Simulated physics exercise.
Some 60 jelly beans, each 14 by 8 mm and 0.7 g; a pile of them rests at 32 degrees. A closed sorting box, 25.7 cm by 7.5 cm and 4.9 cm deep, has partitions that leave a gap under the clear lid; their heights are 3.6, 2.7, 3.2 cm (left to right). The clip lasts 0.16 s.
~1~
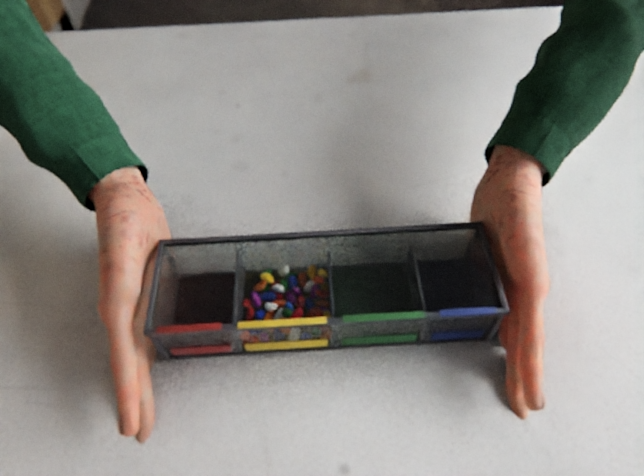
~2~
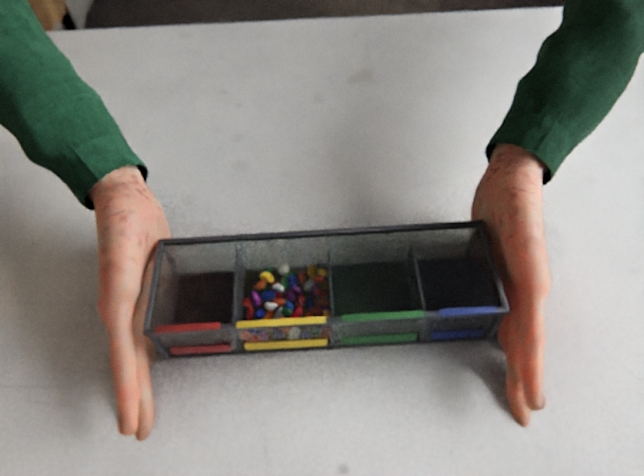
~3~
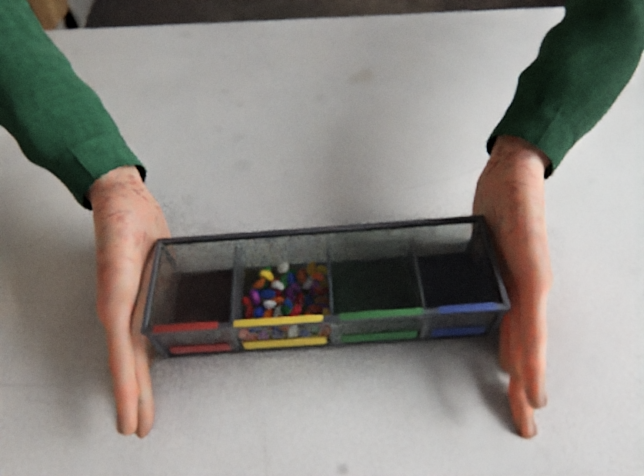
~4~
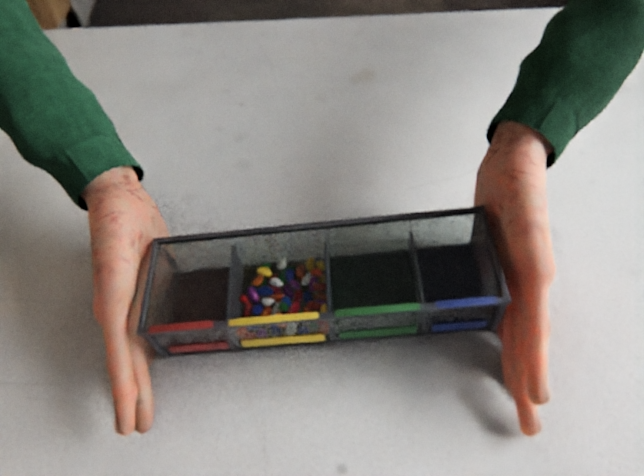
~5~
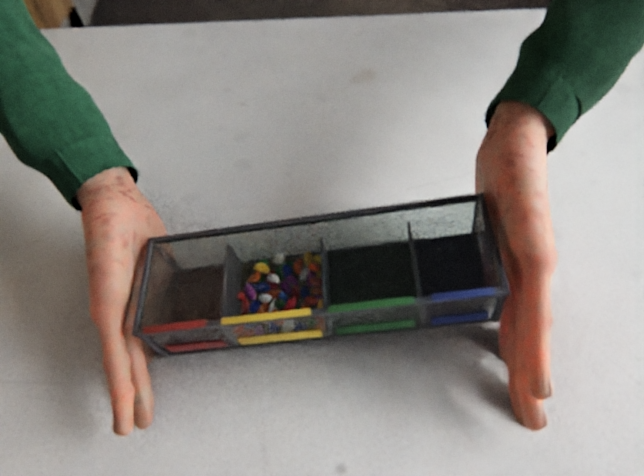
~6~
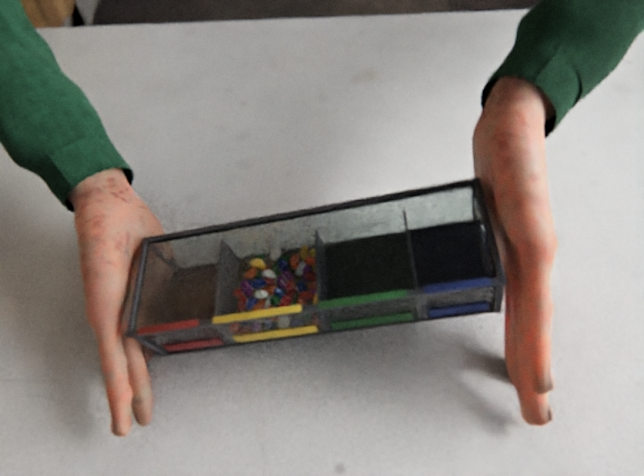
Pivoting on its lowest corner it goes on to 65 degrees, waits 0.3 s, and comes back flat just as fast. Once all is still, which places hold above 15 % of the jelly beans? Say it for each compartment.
Red below, blue below, green below, yellow above.
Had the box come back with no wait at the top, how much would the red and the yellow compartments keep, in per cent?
In that case red 0; yellow 100.
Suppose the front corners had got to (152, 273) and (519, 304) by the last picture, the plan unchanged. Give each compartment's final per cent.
Red 0, blue 0, green 5, yellow 90.
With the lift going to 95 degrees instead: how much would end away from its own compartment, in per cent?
About 25 per cent.
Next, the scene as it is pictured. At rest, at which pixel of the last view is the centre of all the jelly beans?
Around (263, 312).
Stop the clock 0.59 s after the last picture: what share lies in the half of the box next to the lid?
Roughly 10 per cent.
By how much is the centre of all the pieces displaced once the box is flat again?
Roughly 2.0 cm.
Then, 0.59 s after the last picture, tilt 65 degrees; yellow 100 %.
Then, 0.99 s after the last picture, tilt 37 degrees; yellow 100 %.
Then, 1.47 s after the last picture, tilt 0 degrees; yellow 100 %.
In the end, red 0 %, blue 0 %, green 0 %, yellow 100 %.
